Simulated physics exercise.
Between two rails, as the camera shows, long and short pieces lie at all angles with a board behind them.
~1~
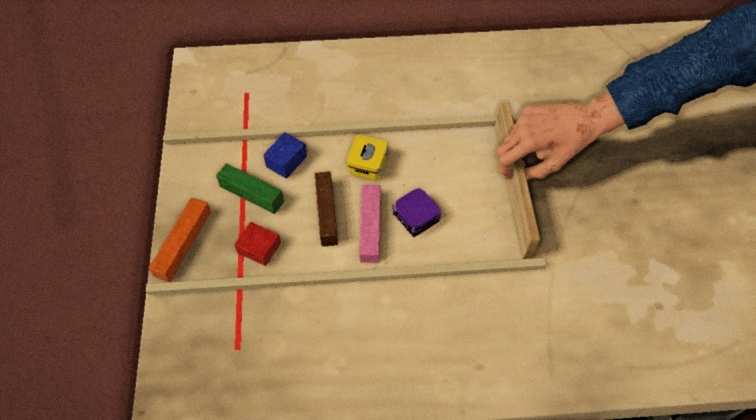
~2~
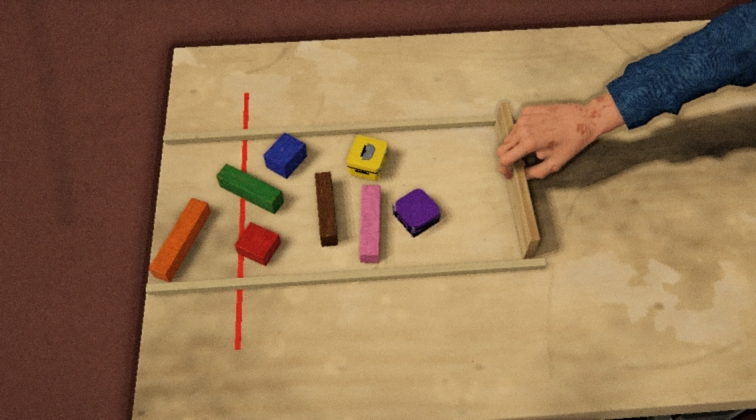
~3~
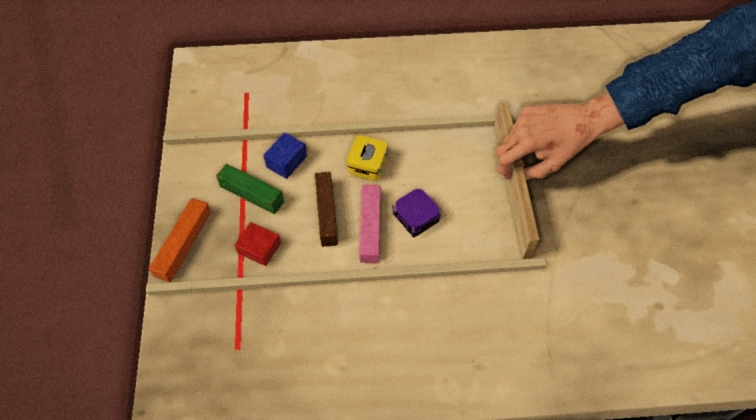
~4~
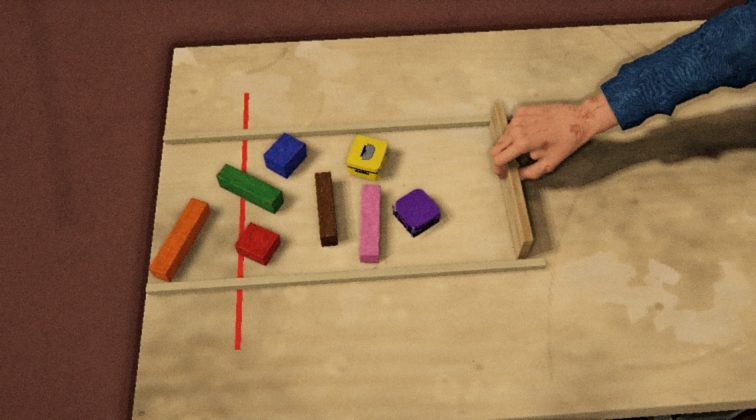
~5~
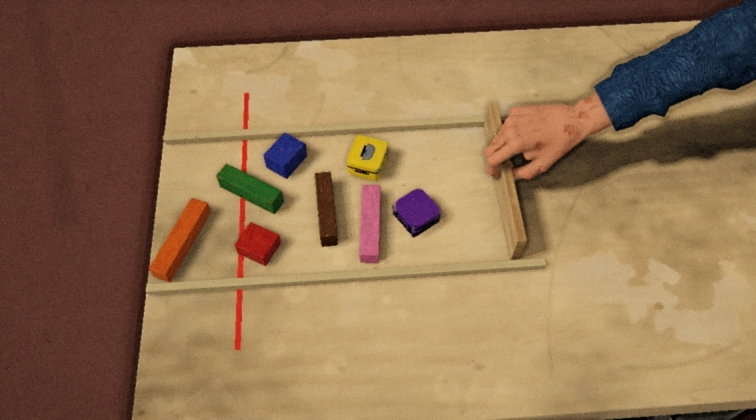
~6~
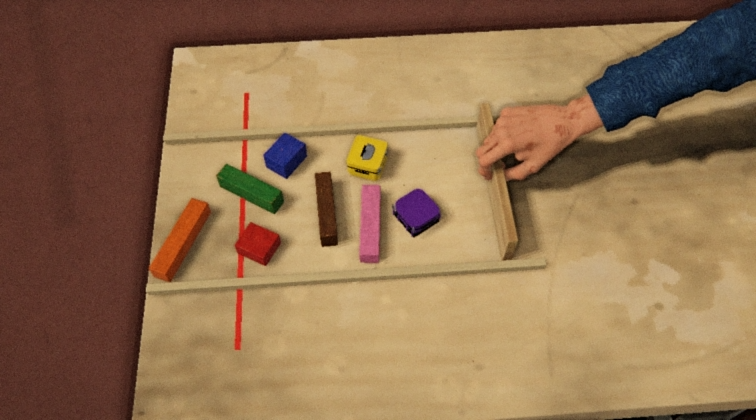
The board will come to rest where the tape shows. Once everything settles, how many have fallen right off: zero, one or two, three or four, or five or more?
The board is going to sweep off no more than two, but at least one.
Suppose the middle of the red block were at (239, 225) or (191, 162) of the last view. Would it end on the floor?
From the two starts it stays up; it stays up.
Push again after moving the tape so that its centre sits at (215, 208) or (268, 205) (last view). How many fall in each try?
In order, 4 then 0.
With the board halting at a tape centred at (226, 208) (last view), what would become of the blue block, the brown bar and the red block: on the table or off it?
OK, so the blue block stays where it is, the brown bar stays where it is, and the red block? It comes off.
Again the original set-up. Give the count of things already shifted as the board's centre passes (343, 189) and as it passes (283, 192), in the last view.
At first I count 6, and then 8.
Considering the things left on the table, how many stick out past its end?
You'd get 2.
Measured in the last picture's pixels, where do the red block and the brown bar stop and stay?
One ends up near (153, 265) and the other near (179, 218).
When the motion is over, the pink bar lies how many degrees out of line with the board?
I'd say it's about 0° out of line.
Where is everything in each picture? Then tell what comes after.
The first picture shows orange bar (181, 239); green bar (250, 189); red block (258, 244); board (515, 178); tape (243, 206).
The second picture shows green bar (250, 189); yellow case (367, 159).
The third picture shows red block (258, 244); board (515, 178).
The fourth picture shows orange bar (181, 239); blue block (286, 155).
The fifth picture shows green bar (250, 189); pink bar (370, 223).
The sixth picture shows orange bar (181, 239); green bar (250, 189); red block (258, 244); board (495, 179); tape (243, 206).
A little later, none off yet; orange bar at rest near (181, 239); green bar at rest near (250, 189); red block at rest near (258, 244).
When it is over, the number that fall off is one or two; down, orange bar.
